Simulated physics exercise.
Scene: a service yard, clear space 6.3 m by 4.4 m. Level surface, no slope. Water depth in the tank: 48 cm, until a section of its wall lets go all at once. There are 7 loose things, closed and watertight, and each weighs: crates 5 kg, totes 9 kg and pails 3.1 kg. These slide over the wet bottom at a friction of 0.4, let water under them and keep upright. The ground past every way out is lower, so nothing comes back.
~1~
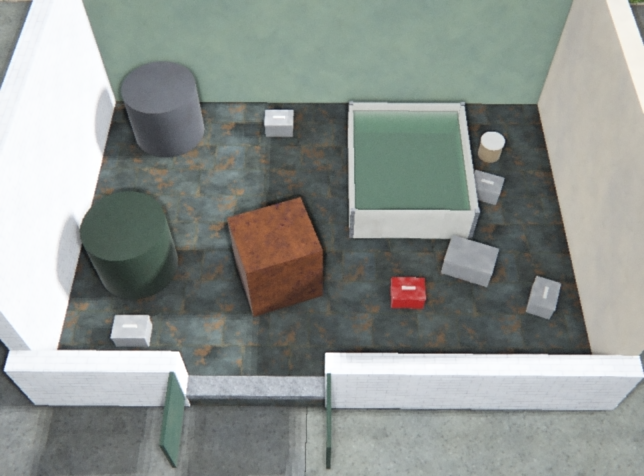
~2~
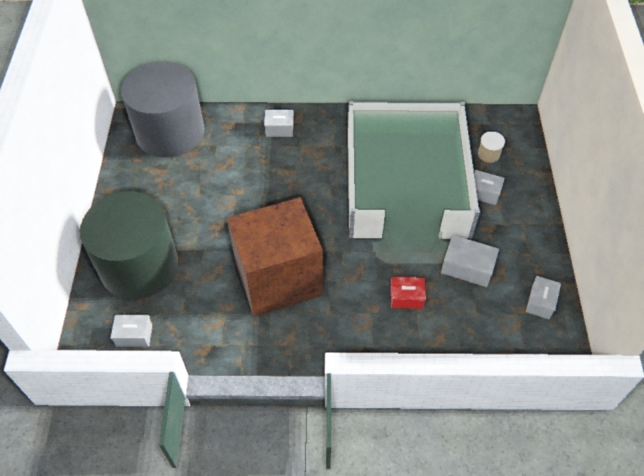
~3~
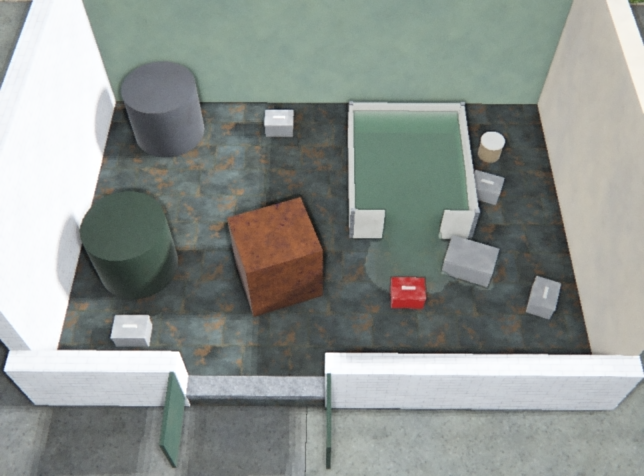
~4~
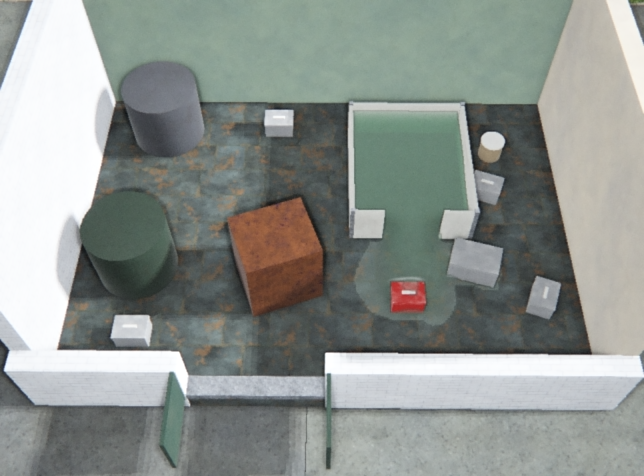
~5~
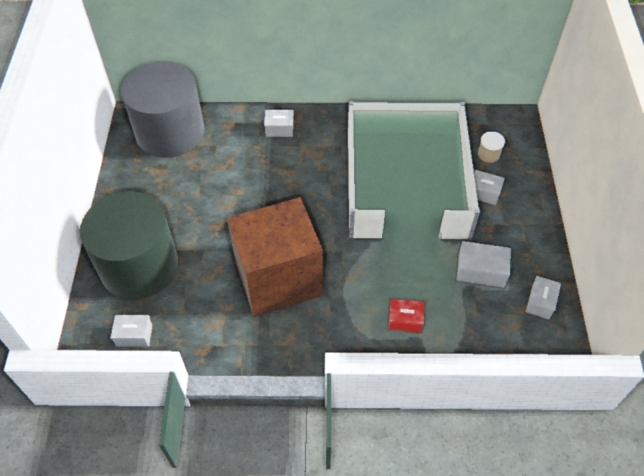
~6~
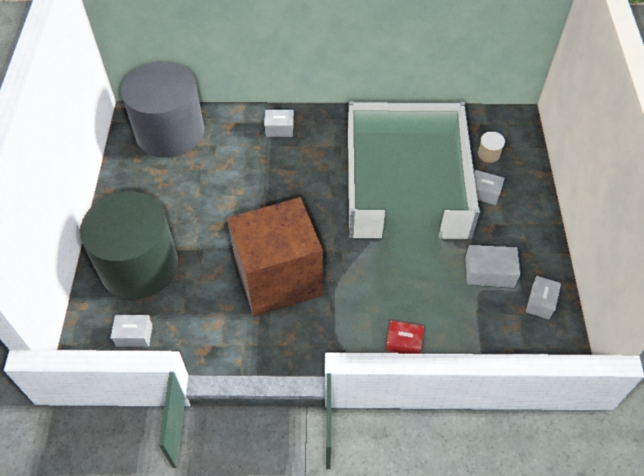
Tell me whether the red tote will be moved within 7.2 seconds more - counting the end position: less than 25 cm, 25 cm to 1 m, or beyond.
I'm guessing it covers a long distance.
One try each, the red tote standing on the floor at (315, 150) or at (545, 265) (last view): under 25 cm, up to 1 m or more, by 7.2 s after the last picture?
I'd expect that it remains where it was first and gets borne away second.
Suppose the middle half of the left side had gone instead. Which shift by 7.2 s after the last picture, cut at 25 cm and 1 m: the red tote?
If that happened, the red tote does not really move.
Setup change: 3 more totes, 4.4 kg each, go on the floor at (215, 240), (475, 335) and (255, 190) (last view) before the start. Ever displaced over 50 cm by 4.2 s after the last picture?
In order: Below it, above it, below it.
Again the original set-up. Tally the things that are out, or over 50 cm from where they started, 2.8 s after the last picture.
It comes to 3.
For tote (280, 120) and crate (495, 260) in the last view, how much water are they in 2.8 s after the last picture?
0 and 3 cm.
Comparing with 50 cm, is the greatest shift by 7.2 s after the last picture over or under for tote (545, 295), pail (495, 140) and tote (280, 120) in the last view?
Beyond, within, within.
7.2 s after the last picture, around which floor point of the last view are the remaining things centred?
Centred roughly on (399, 206).
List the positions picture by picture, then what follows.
The red tote at (409, 288), on the bottom; water covers 2.6 m2; 0 of 7 have shifted, in the first picture.
The red tote at (409, 288), on the bottom; 3.0 m2 under water; 0 of 7 have shifted, in the second picture.
The red tote at (409, 288), on the bottom; water covers 3.4 m2; 0 of 7 have shifted, in the third picture.
The red tote at (409, 293) rests on the ground, 6 cm from its start; 3.9 m2 under water; 2 of 7 have shifted, in the fourth picture.
The red tote at (407, 311) rests on the ground, 32 cm from its start; water covers 4.6 m2; 2 of 7 have shifted, in the fifth picture.
The red tote at (406, 335) rests on the ground, 63 cm from its start; water covers 5.4 m2; 2 of 7 have shifted, in the sixth picture.
Then, 0.9 s after the last picture the red tote is near (383, 352), 1.0 m from its start, afloat; 0 of 7 are out; 1 afloat.
Then, 2.8 s after the last picture the red tote has gone out; 1 of 7 are out; 0 afloat.
Then, 4.8 s after the last picture the red tote has gone out; 1 of 7 are out; 1 afloat.
Then, 7.2 s after the last picture the red tote has gone out; 1 of 7 are out; 2 afloat.
